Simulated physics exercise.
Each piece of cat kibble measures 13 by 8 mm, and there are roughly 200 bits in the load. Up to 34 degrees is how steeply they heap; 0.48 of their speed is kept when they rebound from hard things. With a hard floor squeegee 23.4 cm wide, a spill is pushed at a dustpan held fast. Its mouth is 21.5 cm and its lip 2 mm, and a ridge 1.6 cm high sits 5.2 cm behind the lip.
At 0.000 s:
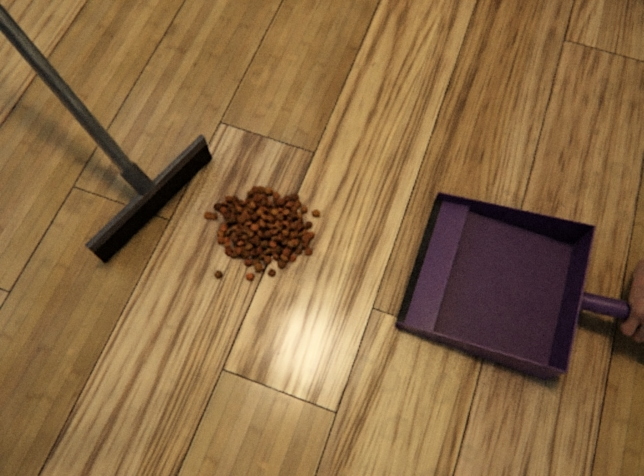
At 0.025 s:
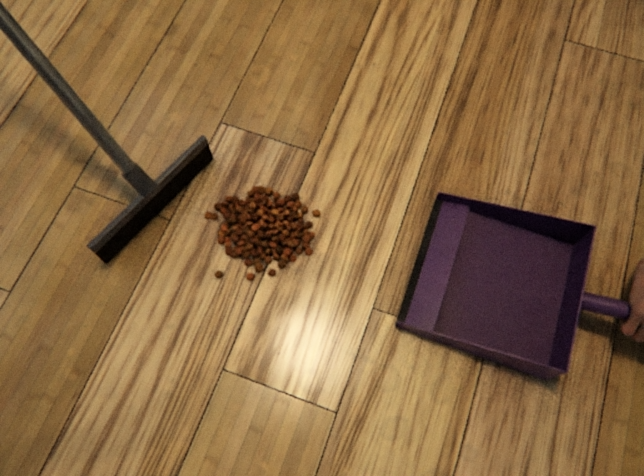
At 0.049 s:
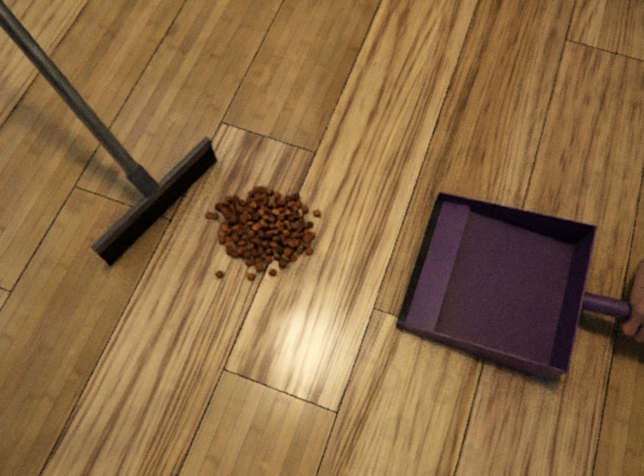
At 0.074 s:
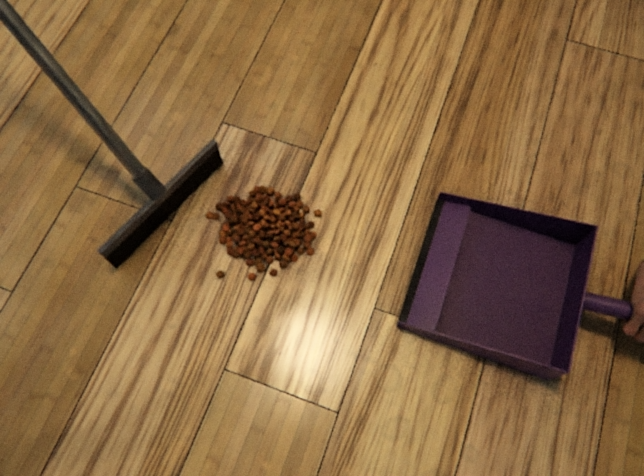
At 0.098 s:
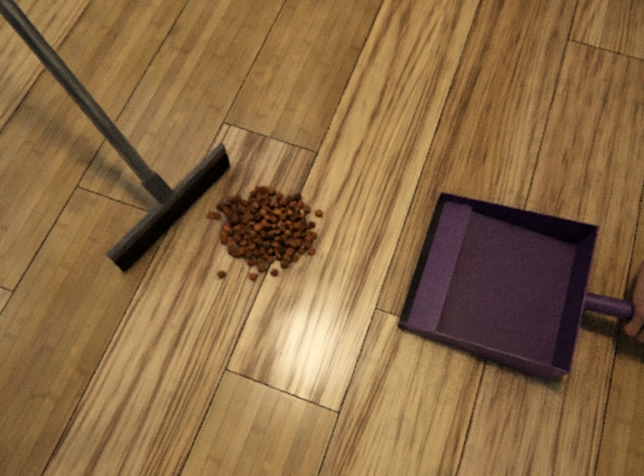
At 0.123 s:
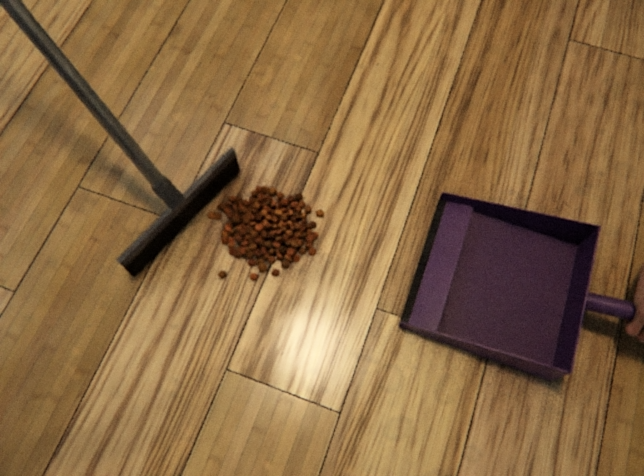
A black floor squeegee slides slightly right towards a still pile of brown kibble.
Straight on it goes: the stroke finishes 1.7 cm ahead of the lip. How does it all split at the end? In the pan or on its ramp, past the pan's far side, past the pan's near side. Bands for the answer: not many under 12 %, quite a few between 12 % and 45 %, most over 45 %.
Pan: Quite a few; far side: Not many; near side: Quite a few.
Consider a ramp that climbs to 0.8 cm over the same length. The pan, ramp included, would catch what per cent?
Then around 25 percent, ramp counted.
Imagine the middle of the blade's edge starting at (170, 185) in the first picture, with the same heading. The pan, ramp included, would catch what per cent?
Something close to 20 percent.
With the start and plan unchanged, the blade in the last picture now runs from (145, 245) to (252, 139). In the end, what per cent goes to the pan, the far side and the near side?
Pan 0 % / far 0 % / near 15 %.
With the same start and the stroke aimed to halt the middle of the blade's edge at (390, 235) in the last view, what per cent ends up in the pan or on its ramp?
About 0 per cent.
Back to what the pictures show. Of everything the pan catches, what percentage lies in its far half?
About 10 percent of it.
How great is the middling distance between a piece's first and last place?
I'd put it near 24 cm.
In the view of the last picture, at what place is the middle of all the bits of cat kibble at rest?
After settling, the middle sits near (395, 306).
Then, at 0.36 s, middle of the blade 21 cm from the lip; 0 % over the lip, far side 0 %, near side 10 %.
After 0.52 s, middle of the blade 11 cm from the lip; 0 % over the lip, far side 0 %, near side 25 %.
After 0.81 s, middle of the blade 5 cm from the lip; 20 % over the lip, far side 0 %, near side 35 %.
At rest (1.4 s), pan 20 %, far side 0 %, near side 35 %, in front of the lip or behind the blade 45 %.
